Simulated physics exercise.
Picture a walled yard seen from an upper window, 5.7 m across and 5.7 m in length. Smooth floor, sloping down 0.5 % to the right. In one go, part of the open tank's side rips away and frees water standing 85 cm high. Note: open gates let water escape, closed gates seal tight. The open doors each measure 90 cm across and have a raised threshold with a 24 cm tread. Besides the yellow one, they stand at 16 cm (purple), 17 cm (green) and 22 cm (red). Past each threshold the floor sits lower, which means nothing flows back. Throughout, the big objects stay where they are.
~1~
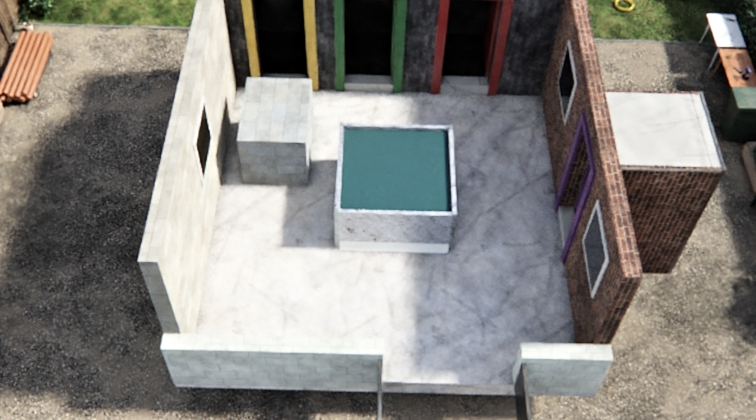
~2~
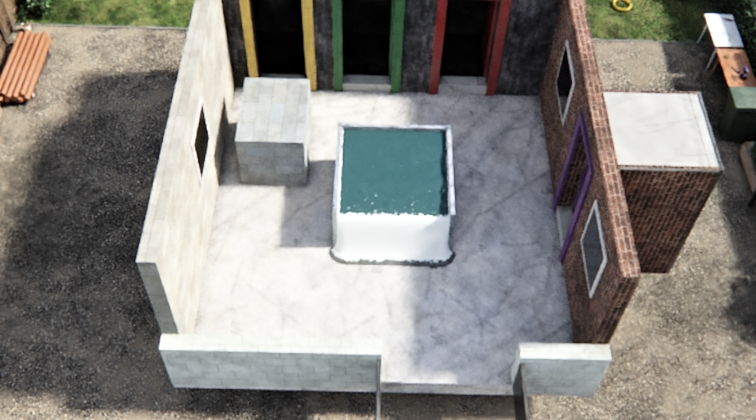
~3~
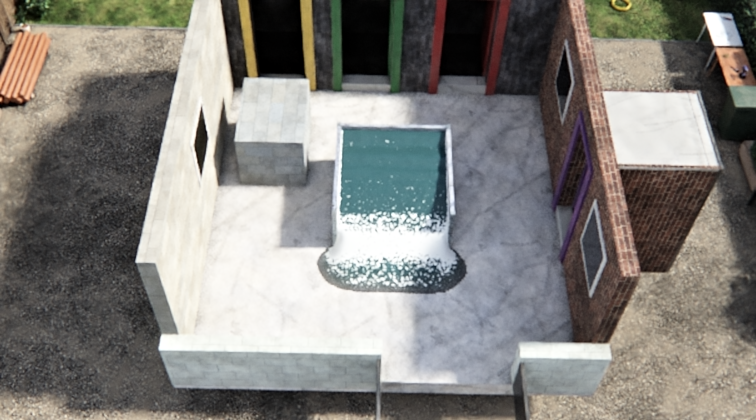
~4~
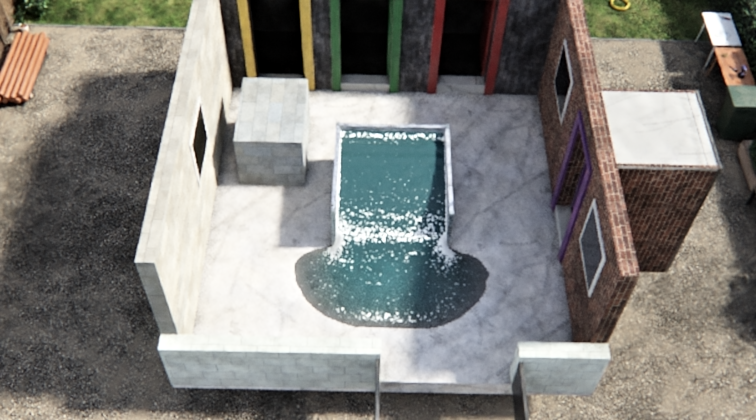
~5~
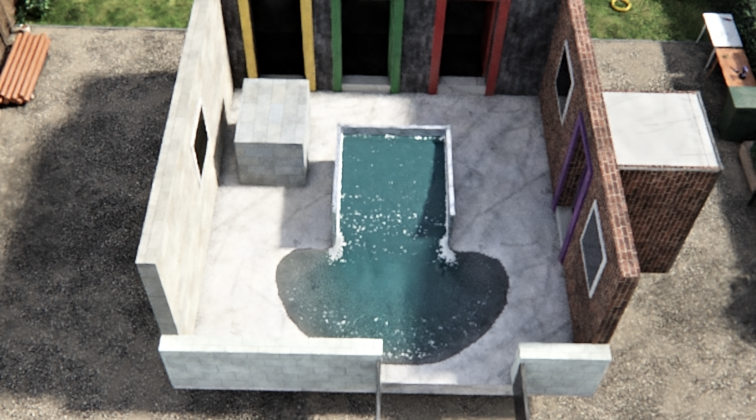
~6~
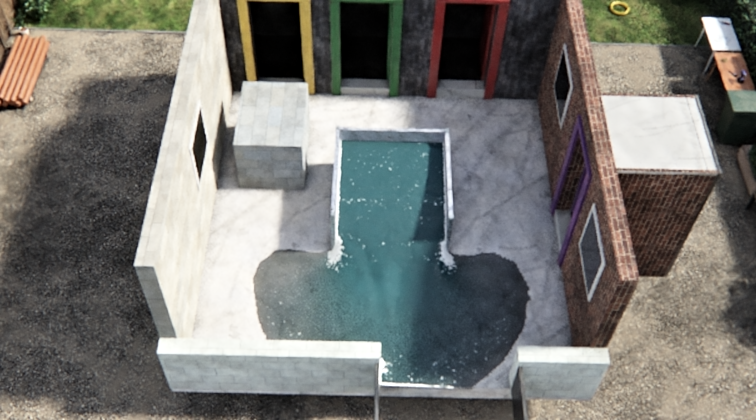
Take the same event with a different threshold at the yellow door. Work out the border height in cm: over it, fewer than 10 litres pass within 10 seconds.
Border at about 5.5 cm.
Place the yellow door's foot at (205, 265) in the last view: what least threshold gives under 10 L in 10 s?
Minimum: About 8.5 cm.
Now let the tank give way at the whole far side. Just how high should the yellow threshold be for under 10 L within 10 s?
Roughly 23 cm.
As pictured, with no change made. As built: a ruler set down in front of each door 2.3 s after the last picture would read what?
Depth (cm): Purple 2 / green 0 / red 0 / yellow 0.
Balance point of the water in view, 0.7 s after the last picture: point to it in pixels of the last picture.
(384, 265), roughly.
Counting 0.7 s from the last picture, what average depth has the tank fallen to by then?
It averages near 35 cm.
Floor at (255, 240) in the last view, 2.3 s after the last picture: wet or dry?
At that moment it's submerged.
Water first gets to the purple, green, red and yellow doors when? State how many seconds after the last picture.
It gets to purple after 2.2 s, green after 4.5 s, red after 5.5 s and yellow after 3.4 s.
Then, 0.7 s after the last picture water covers 35 % of the floor, deepest (46 cm) near (361, 359); it has not reached the yellow door.
Then, 2.3 s after the last picture water covers 50 % of the floor, deepest (29 cm) near (200, 366); it has not reached the yellow door.
Then, 9.3 s after the last picture water covers 95 % of the floor, deepest (8 cm) near (534, 117); 5 cm at the yellow door, 0 litres in over its 14 cm threshold.
At the yellow door as built, the water peaked near 7 cm, 4.3 s after the last picture.
Run again over the same 10 s with other heights there, 15 litres in over 4.5 cm, 7 litres over 6 cm. The limit of 10 litres is kept from about 5.5 cm up.
